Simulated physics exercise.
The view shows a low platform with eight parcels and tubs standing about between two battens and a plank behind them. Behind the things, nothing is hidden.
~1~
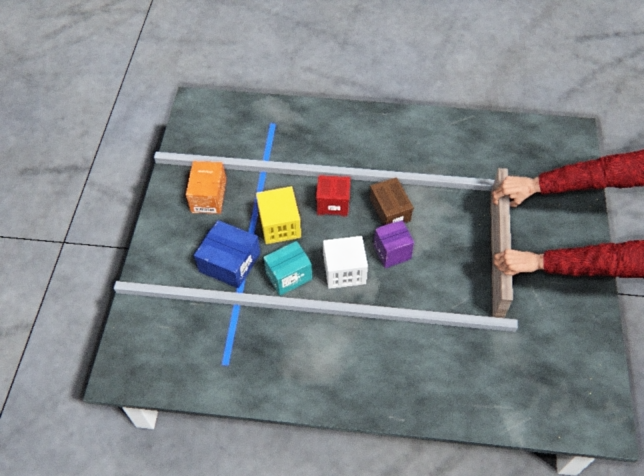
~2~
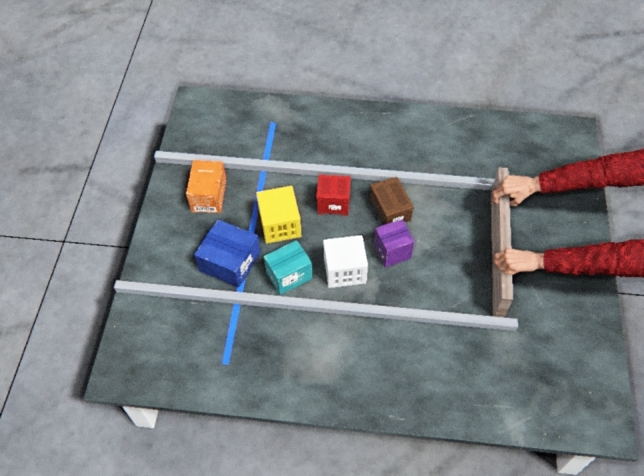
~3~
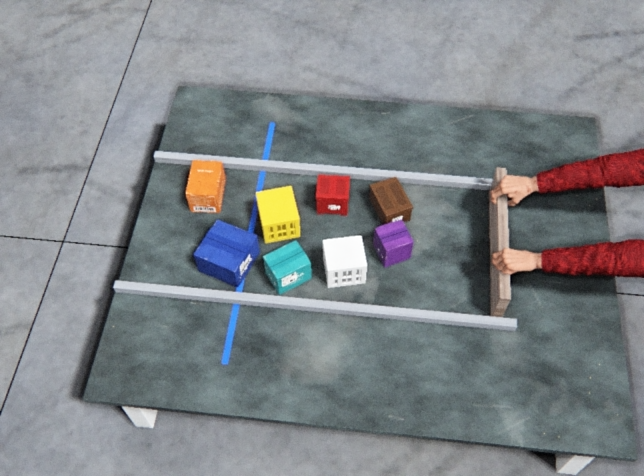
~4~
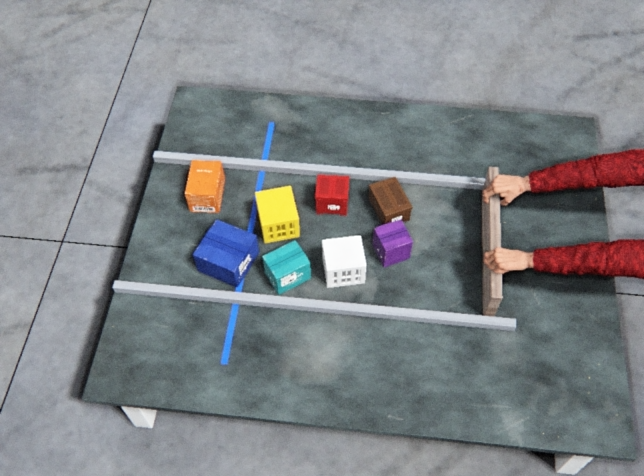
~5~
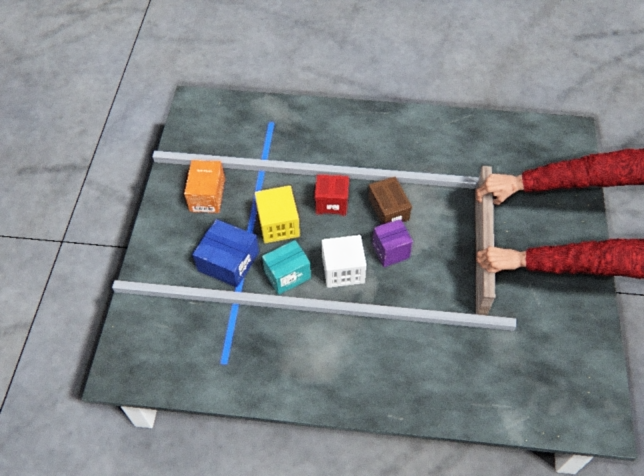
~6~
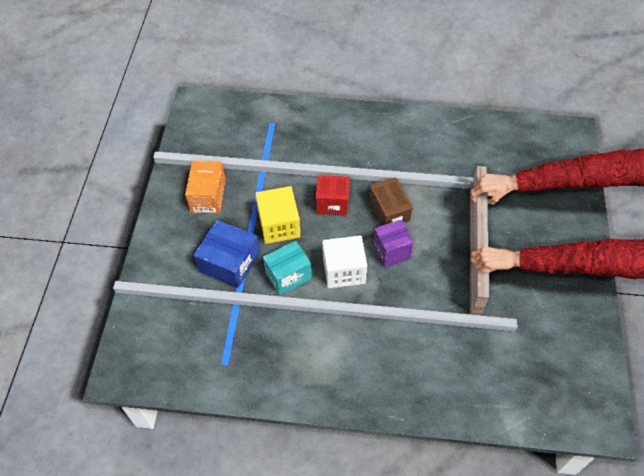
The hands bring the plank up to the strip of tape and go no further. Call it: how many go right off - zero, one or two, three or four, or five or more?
Zero go off.
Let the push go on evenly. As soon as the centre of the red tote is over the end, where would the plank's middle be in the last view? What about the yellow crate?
First one: Around (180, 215). Other one: Around (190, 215).
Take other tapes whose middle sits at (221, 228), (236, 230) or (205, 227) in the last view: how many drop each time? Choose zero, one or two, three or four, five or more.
Taking them in turn, zero; zero; either one or two.
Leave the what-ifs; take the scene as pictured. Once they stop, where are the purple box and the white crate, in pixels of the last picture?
Around (237, 215) and around (220, 246).
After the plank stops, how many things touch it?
All in all, 3.
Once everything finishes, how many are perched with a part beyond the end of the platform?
It's 0.
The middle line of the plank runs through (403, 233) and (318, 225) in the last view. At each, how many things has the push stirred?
At the first spot 2, then 7.
Soon after, none off yet; orange box at rest near (206, 187); blue parcel at rest near (227, 254); yellow crate at rest near (278, 215).
Then, none off yet; orange box at rest near (206, 187); blue parcel moving near (224, 252); yellow crate moved a little near (263, 218).
At rest, the number that fall off is zero.
